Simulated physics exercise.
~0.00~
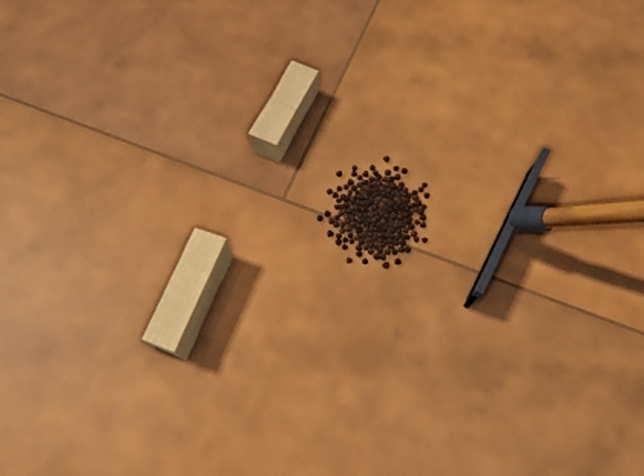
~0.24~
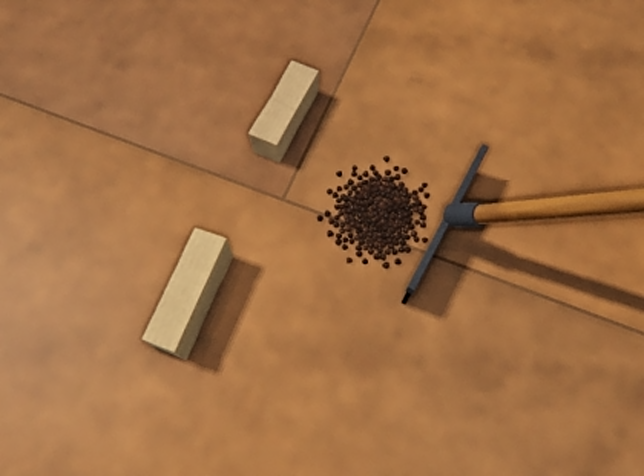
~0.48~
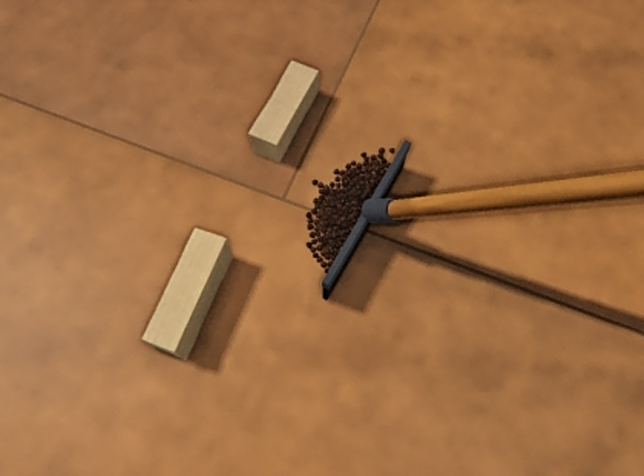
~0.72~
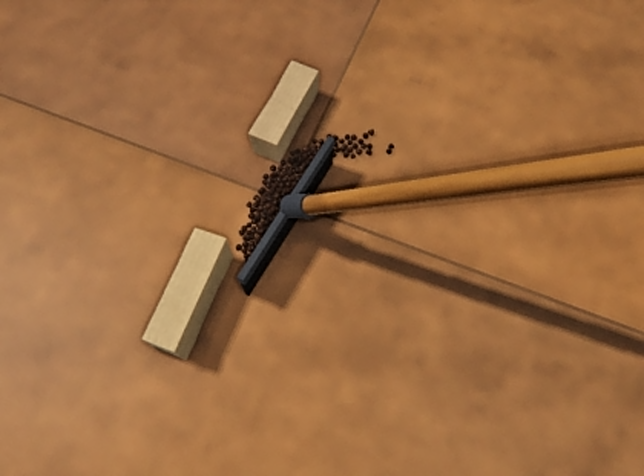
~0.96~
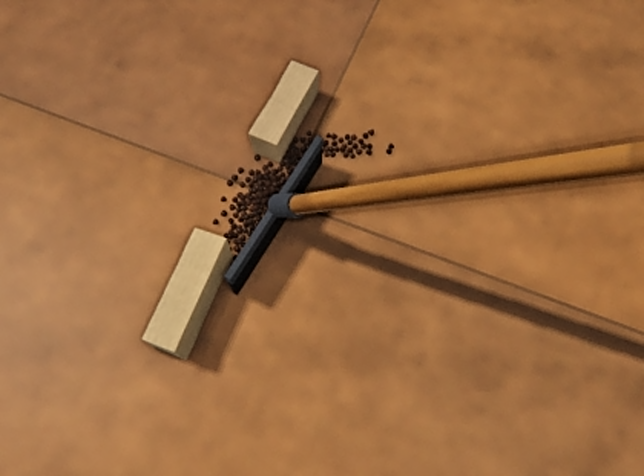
A squeegee on a wooden handle slid left across a brown tiled floor and pushed a pile of dark beans toward two pale blocks, where some entered the gap, most stayed bunched before it, and a few trailed off past the blade's upper end.
